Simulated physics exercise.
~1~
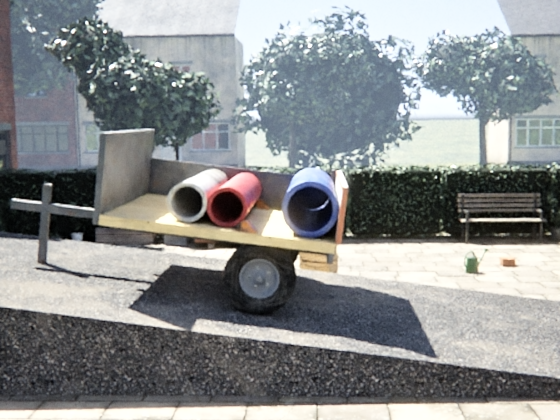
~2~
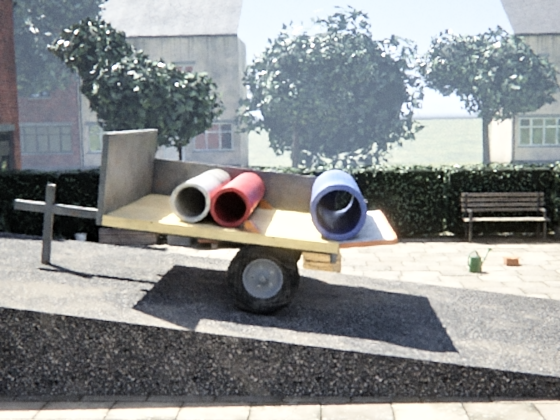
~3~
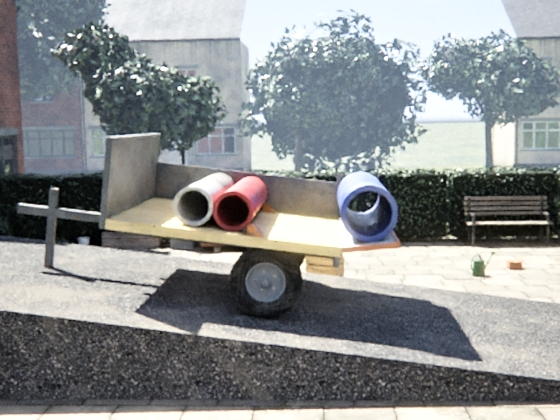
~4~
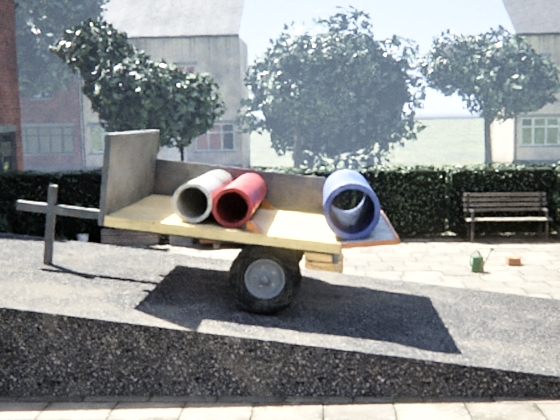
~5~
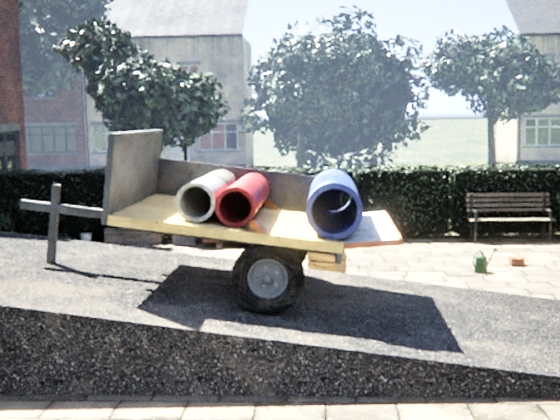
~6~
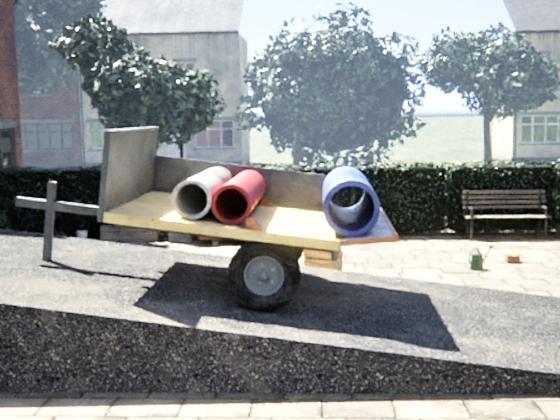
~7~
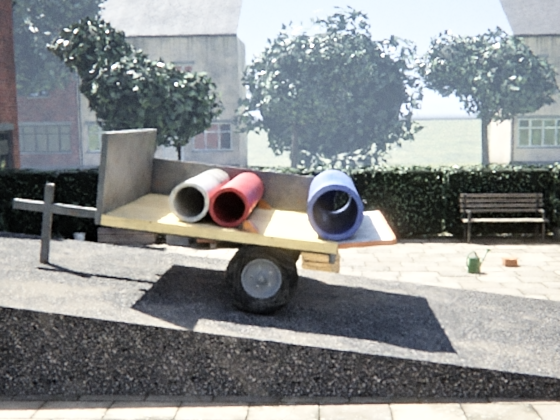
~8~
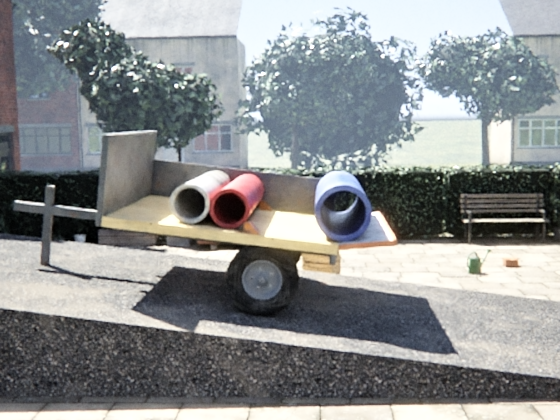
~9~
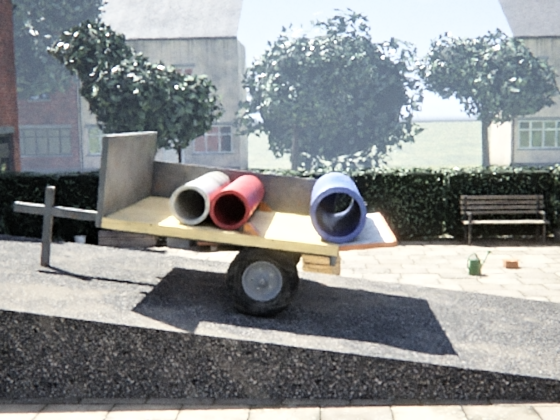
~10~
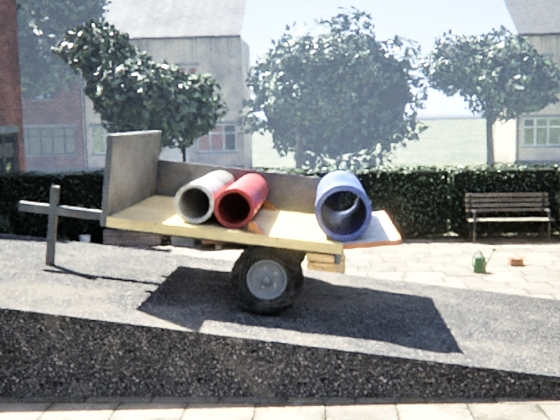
On a sloping street, a trailer's tailgate drops and its blue pipe rocks, staying aboard.
